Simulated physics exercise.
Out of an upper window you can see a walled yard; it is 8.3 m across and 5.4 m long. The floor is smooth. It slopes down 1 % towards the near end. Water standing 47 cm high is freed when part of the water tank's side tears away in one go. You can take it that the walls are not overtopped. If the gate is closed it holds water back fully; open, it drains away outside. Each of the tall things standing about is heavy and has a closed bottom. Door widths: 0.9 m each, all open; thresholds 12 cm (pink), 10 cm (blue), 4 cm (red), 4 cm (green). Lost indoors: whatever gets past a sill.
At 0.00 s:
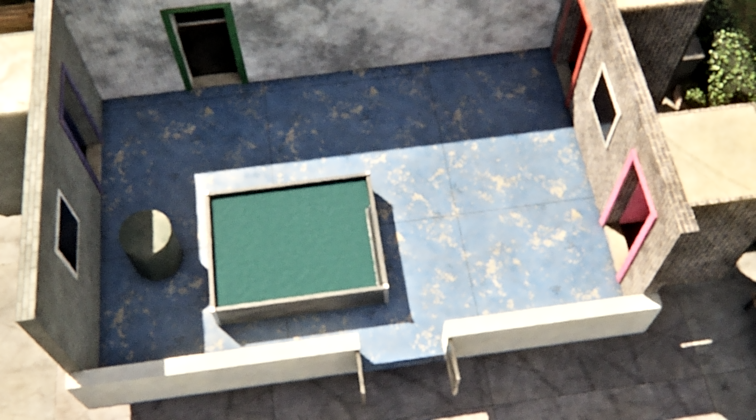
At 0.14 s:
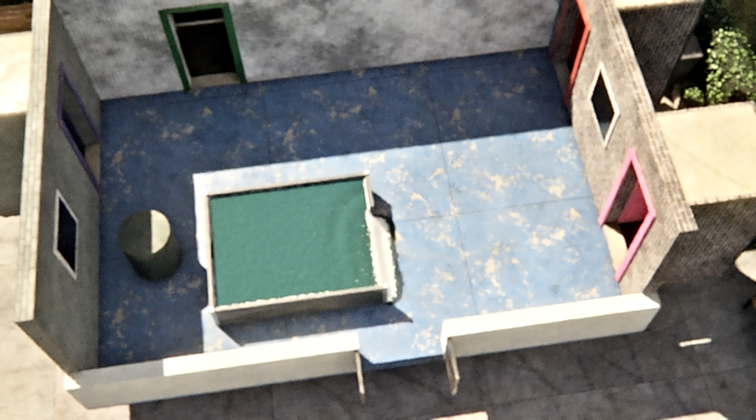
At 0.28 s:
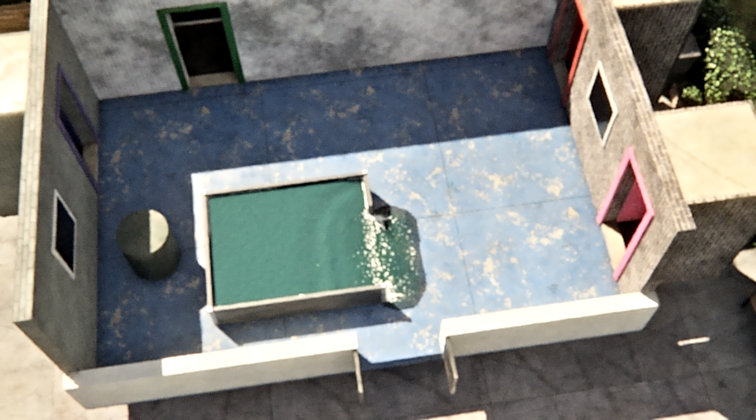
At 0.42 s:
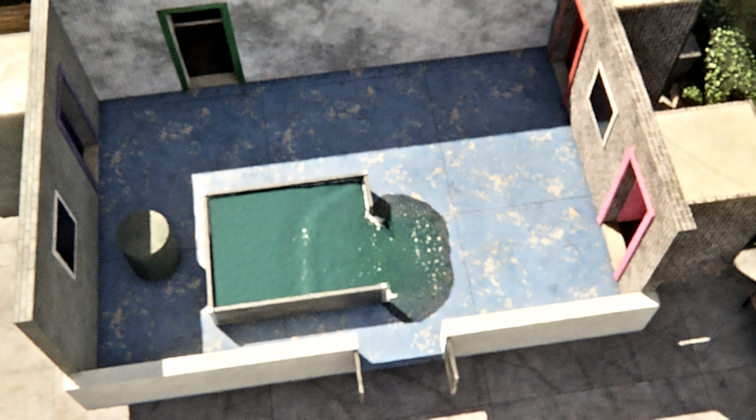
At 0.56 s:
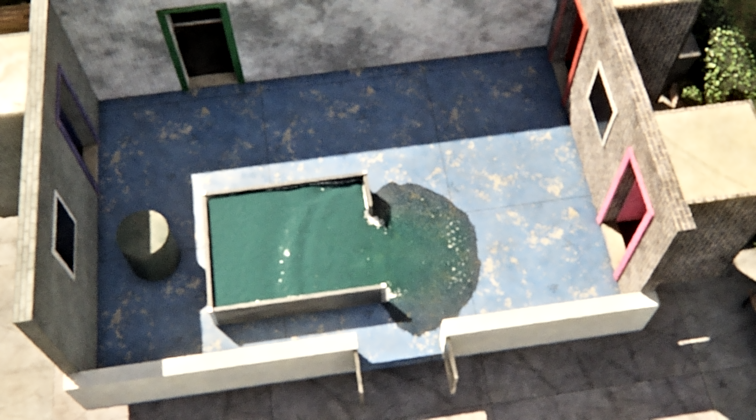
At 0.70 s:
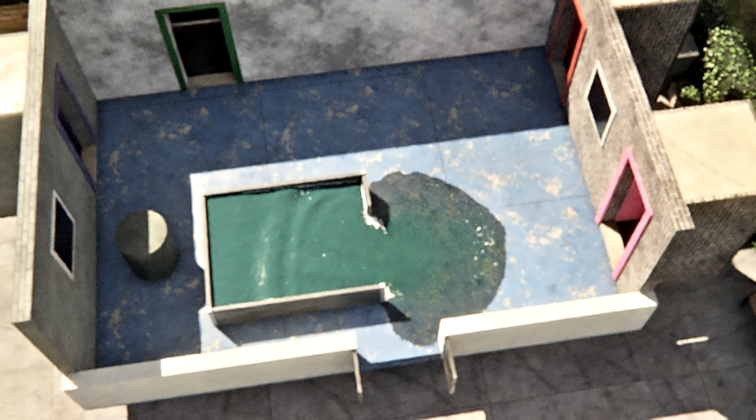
A walled yard with a patchy blue floor is seen from high above, its back part in shadow and its front sunlit, and the view stays nearly still. A pale-rimmed tank of green water sits left of centre, with a round drum to its left, a green-edged doorway behind and a pink-edged one at right. The tank's right side breaks away, and water pours rightward, spreading in a widening, dark, rounded sheet flecked with white.
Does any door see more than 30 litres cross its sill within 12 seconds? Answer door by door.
Taking each door, the pink door does; the blue door does not; the red door does; the green door does not.
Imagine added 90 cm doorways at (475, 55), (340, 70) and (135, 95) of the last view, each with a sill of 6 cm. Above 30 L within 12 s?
Door 1: Higher; door 2: Lower; door 3: Lower.
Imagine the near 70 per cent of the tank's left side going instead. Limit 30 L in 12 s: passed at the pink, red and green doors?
Against that limit: Pink not over, red under, green above.
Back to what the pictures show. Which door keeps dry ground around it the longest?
Result: Blue door.
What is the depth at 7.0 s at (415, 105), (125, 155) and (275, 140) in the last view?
Roughly 6, 0, 0 cm.
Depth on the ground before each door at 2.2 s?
In cm: Pink 19, blue 0, red 0, green 0.
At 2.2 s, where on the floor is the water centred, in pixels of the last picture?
Around (380, 254) in the last picture.
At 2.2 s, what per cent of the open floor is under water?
Some 30 per cent of the floor is wet.
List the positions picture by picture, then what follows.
In the first picture, the water tank at (294, 241) is whole and still, 47 cm deep.
In the second picture, the front is at (382, 219), 0.8 m from the gap at (377, 256); 0.3 m2 of floor is under water; 47 cm left at the back of the water tank.
In the third picture, the front is at (390, 211), 0.9 m from the gap at (375, 256); 0.9 m2 of floor is under water; 47 cm left at the back of the water tank.
In the fourth picture, the front is at (435, 218), 1.3 m from the gap at (376, 256); 1.8 m2 of floor is under water; 47 cm left at the back of the water tank.
In the fifth picture, water pours out at (375, 256) and has run 1.6 m, to (465, 223); typically 5 cm deep outside, 47 cm at the water tank's back.
In the sixth picture, water pours out at (374, 256) and has run 2.1 m, to (499, 231); typically 4 cm deep outside, 47 cm at the water tank's back.
After 1.4 s water covers 25 % of the floor and is deepest (26 cm) near (390, 280); pink door 3 cm at the sill, 0 L in, blue door not reached, red door not reached, green door not reached.
After 2.2 s water covers 30 % of the floor and is deepest (36 cm) near (611, 302); pink door 19 cm at the sill, 10 L in, blue door not reached, red door not reached, green door not reached.
After 3.5 s water covers 35 % of the floor and is deepest (28 cm) near (592, 316); pink door 24 cm at the sill, 74 L in, blue door not reached, red door 5 cm at the sill, 0 L in, green door not reached.
After 7.0 s water covers 55 % of the floor and is deepest (13 cm) near (491, 330); pink door 11 cm at the sill, 143 L in, blue door not reached, red door 10 cm at the sill, 31 L in, green door not reached.
After 12.0 s water covers 90 % of the floor and is deepest (8 cm) near (584, 175); pink door 7 cm at the sill, 144 L in, blue door 5 cm at the sill, 0 L in, red door 7 cm at the sill, 104 L in, green door 2 cm at the sill, 0 L in.
